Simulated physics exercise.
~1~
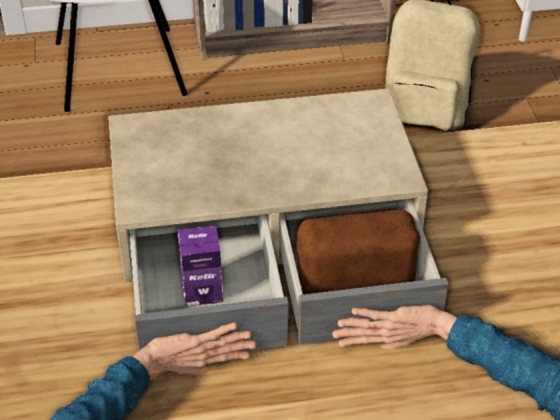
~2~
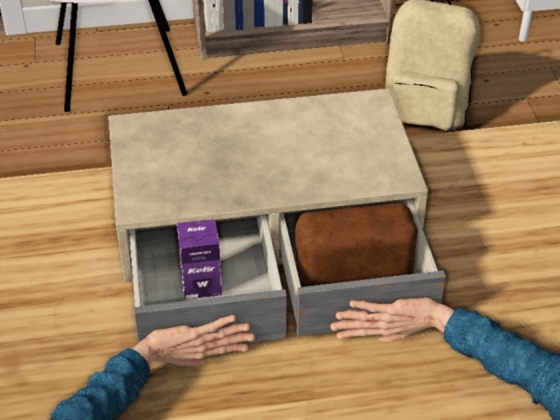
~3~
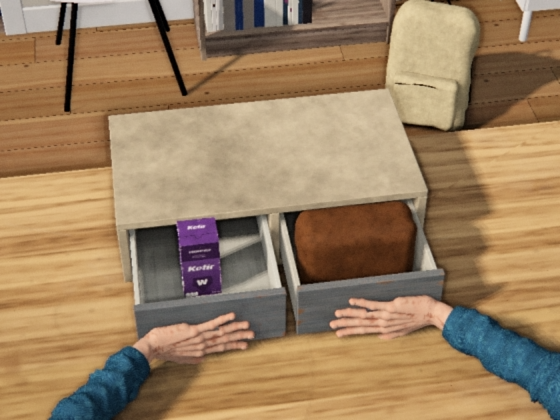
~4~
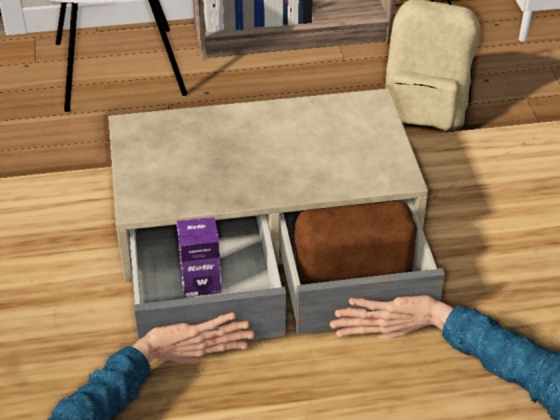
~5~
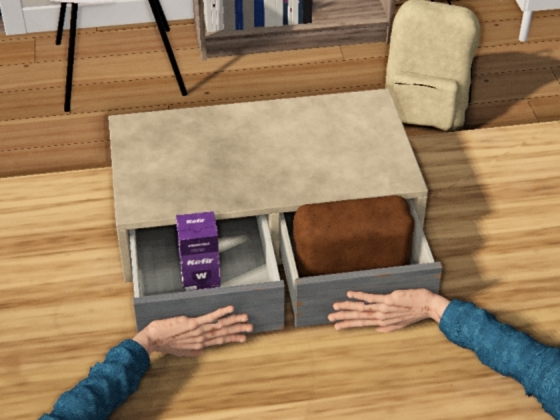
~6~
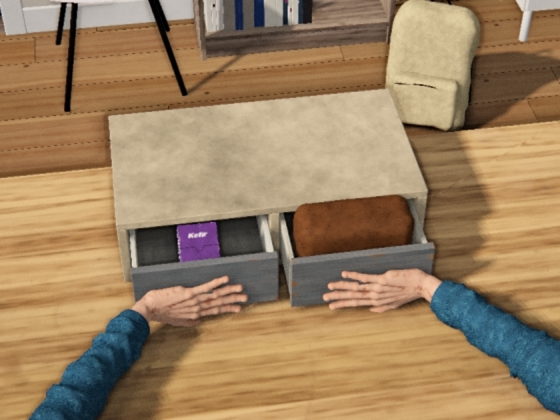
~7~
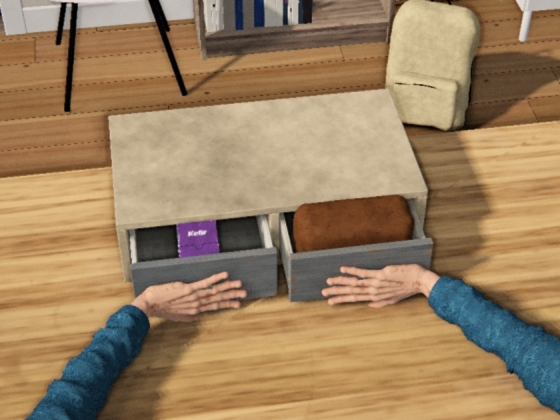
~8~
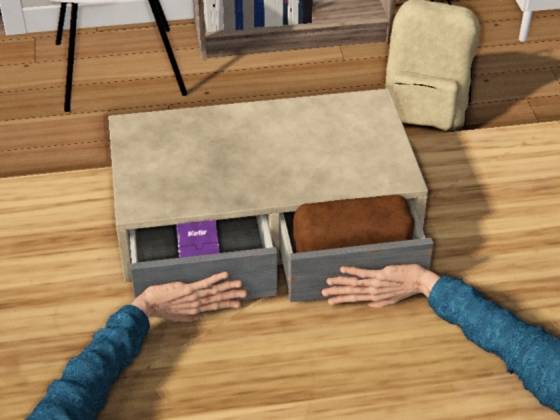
Two open drawers, the left holding a purple carton and the right a brown loaf-shaped object, slid partway into a low chest as a pair of hands pushed their fronts, then stopped, both still ajar with the hands resting against them.
